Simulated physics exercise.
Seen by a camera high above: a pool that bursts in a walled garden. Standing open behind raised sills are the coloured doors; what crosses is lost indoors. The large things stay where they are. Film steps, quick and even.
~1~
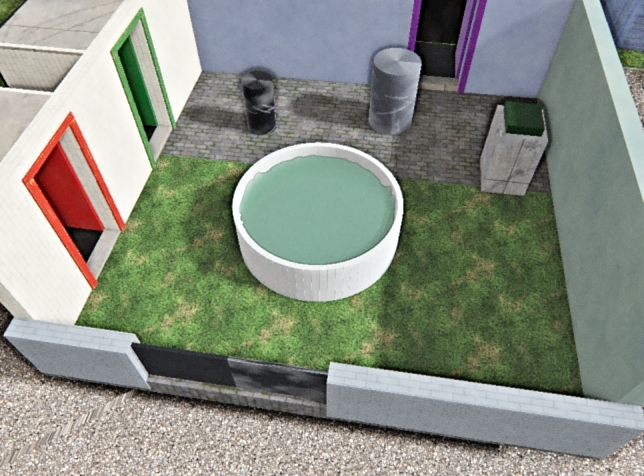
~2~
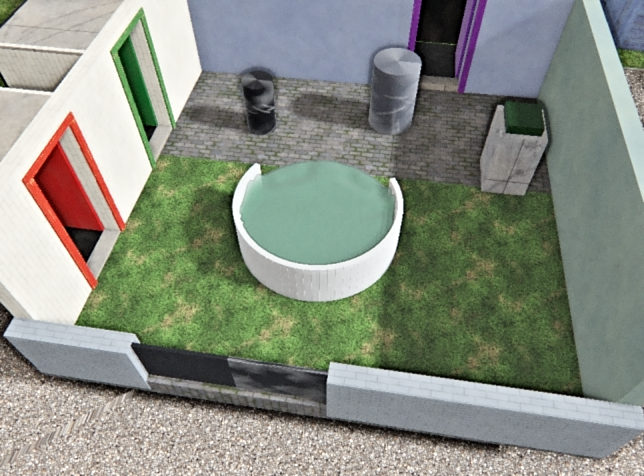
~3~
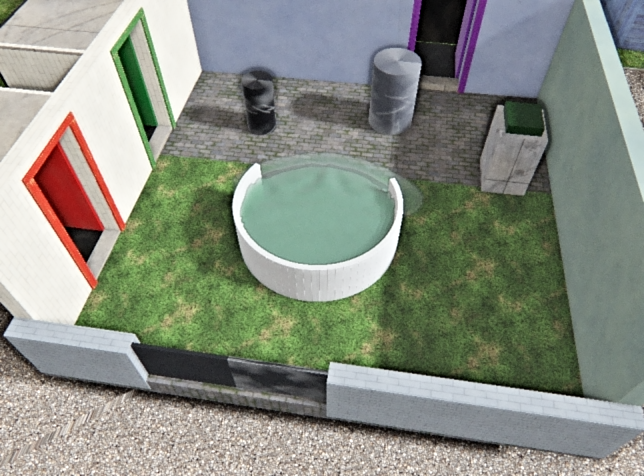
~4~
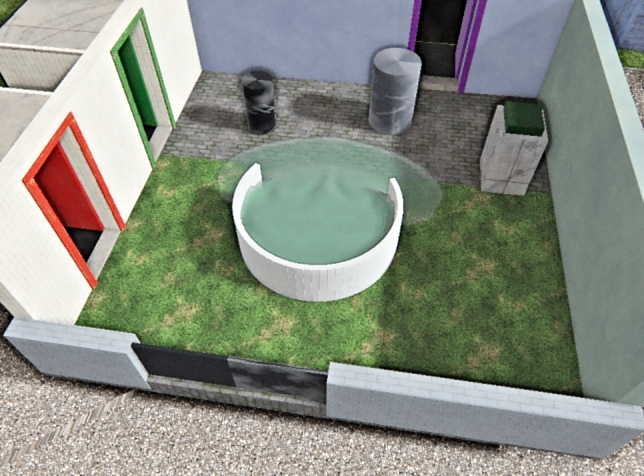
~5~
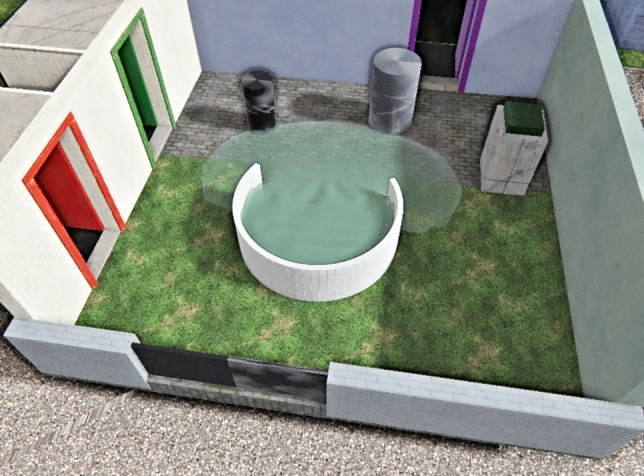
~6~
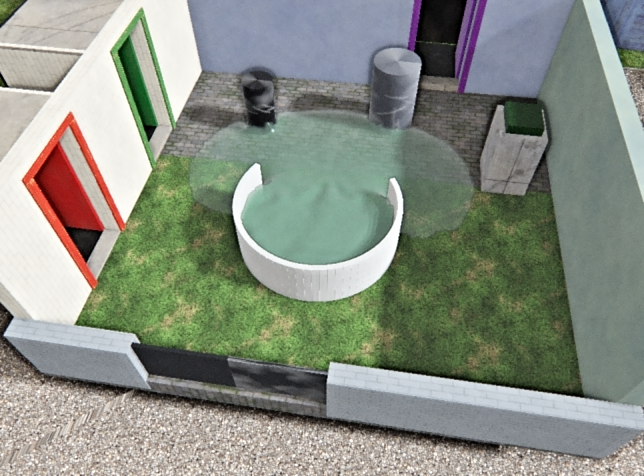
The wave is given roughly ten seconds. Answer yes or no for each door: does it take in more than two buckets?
Green door: Yes; red door: Yes; purple door: No.
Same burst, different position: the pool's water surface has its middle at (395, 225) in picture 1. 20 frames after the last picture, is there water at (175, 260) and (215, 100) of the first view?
Result: Spared; inundated.
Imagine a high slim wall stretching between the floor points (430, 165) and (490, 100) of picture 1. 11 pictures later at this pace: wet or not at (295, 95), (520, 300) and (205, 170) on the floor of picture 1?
First soaked, then spared, then soaked.
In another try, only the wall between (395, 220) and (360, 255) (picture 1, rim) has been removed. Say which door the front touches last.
Go with the green door.
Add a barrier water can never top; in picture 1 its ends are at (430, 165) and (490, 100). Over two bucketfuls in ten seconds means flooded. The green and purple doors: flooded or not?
The green door exceeds the limit, the purple door exceeds the limit.
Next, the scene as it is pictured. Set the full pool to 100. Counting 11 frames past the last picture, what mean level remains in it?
Roughly 28 percent.
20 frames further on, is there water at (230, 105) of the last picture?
By then I'd expect it to be inundated.
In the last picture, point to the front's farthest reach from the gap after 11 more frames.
I'd go with roughly (535, 100).
A moment on, water covers 45 % of the floor; the green door wet at the sill, nothing in, the red door not reached, the purple door wet at the sill, nothing in.
Next, water covers 50 % of the floor; the green door under two buckets in, the red door not reached, the purple door wet at the sill, nothing in.
Then, water covers 60 % of the floor; the green door over two buckets in, the red door not reached, the purple door wet at the sill, nothing in.
Later, water covers 85 % of the floor; the green door over two buckets in, the red door under two buckets in, the purple door under two buckets in.
In the end, water covers 100 % of the floor; the green door over two buckets in, the red door over two buckets in, the purple door under two buckets in.
